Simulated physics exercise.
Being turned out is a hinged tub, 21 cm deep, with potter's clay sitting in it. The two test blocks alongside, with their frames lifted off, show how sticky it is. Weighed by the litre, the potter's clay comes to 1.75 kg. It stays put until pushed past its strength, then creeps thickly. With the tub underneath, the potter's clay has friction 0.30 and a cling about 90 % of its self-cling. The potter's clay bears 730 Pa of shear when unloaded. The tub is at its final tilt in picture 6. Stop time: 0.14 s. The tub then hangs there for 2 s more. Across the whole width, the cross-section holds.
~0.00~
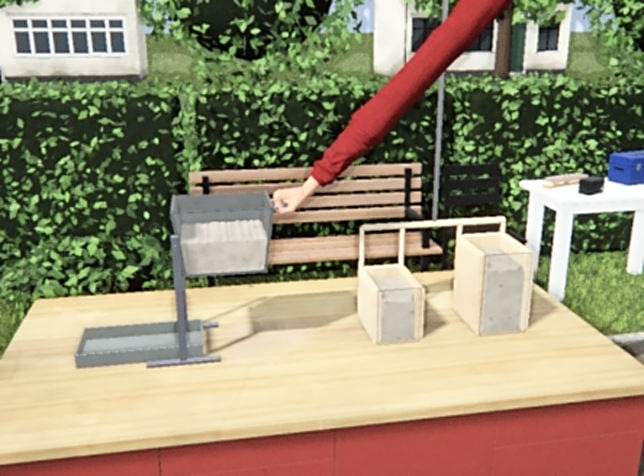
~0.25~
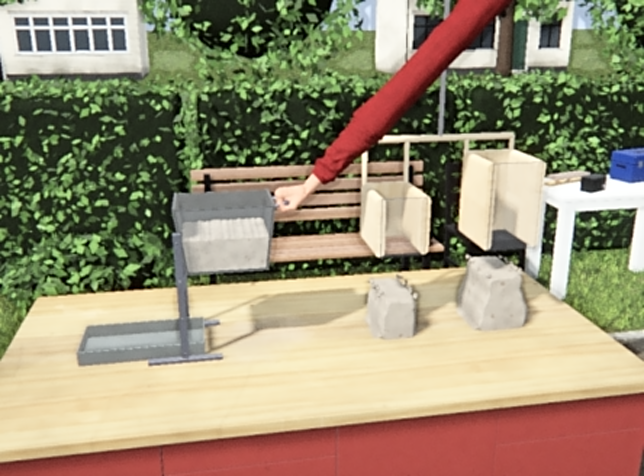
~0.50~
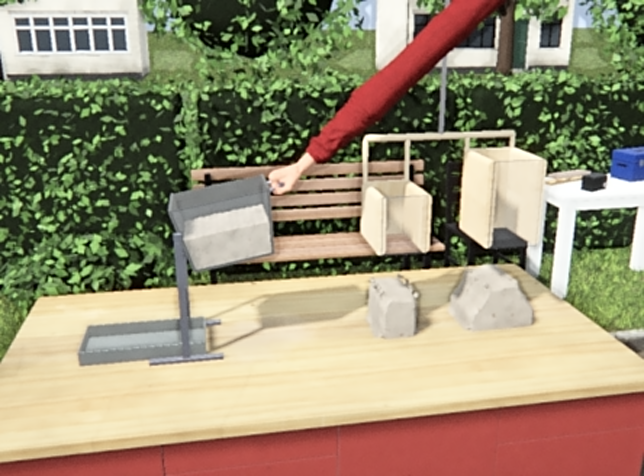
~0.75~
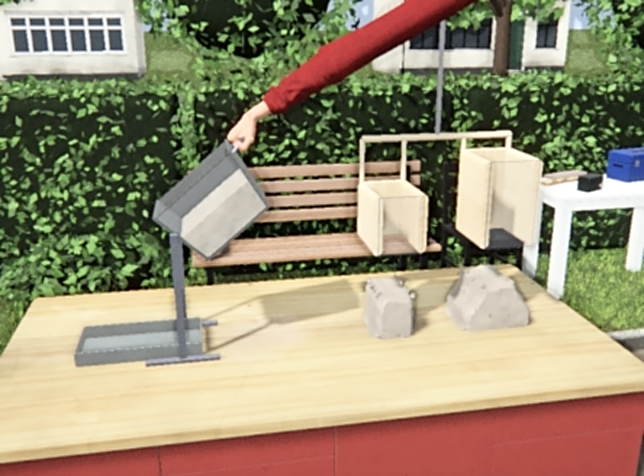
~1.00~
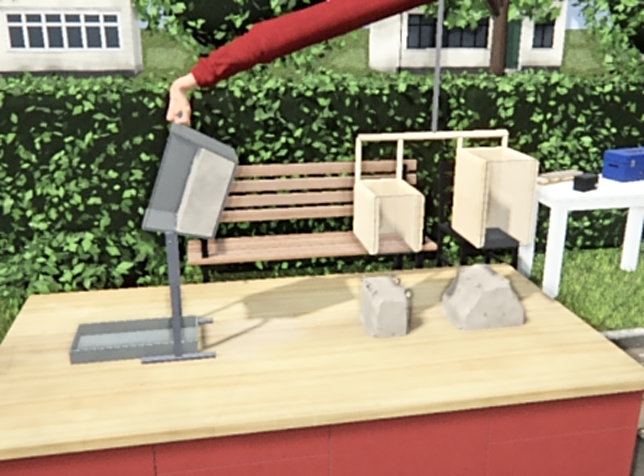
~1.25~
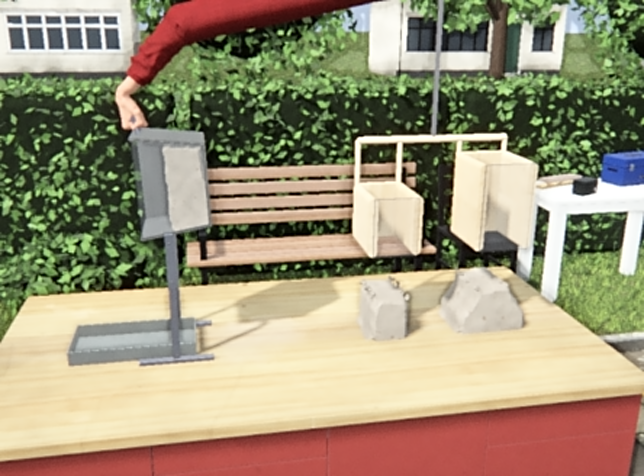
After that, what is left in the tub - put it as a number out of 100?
It works out at about 56 in every hundred.
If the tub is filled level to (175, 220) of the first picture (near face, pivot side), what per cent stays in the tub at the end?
It would come to roughly 40 percent.
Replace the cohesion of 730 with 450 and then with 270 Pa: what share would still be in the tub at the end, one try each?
Roughly 50 % followed by roughly 45 %.
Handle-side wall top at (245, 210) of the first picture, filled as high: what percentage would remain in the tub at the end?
100 %, roughly.
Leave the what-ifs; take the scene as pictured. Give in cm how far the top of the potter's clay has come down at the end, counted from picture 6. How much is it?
The top ends up some 14 cm below its level in the last picture.
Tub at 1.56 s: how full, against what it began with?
Around 95 percent stays in the tub.
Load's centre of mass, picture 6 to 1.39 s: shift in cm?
The shift is near 4 cm.
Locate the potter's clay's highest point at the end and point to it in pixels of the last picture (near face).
I'd say it peaks at roughly (191, 194) in the last picture.
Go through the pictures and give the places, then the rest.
The first picture shows handle-side rim at (271, 208), tilt 0 degrees; crest of the potter's clay at (228, 240); block heights 16 cm, 25 cm (left to right).
The second picture shows handle-side rim at (272, 205), tilt 0 degrees; crest of the potter's clay at (230, 238); block heights 16 cm, 21 cm (left to right).
The third picture shows handle-side rim at (267, 190), tilt 10 degrees; crest of the potter's clay at (264, 222); block heights 16 cm, 18 cm (left to right).
The fourth picture shows handle-side rim at (228, 153), tilt 40 degrees; crest of the potter's clay at (244, 182); block heights 16 cm, 18 cm (left to right).
The fifth picture shows handle-side rim at (171, 134), tilt 70 degrees; crest of the potter's clay at (202, 151); block heights 16 cm, 18 cm (left to right).
The sixth picture shows handle-side rim at (130, 141), tilt 92 degrees; crest of the potter's clay at (170, 148); block heights 16 cm, 18 cm (left to right).
After 1.39 s, the tub is at 92 degrees and holds 100 %.
After 1.56 s, the tub is at 92 degrees and holds 95 %.
After 1.73 s, the tub is at 92 degrees and holds 64 %.
After 1.90 s, the tub is at 92 degrees and holds 56 %.
After 3.25 s, the tub is at 92 degrees and holds 56 %.
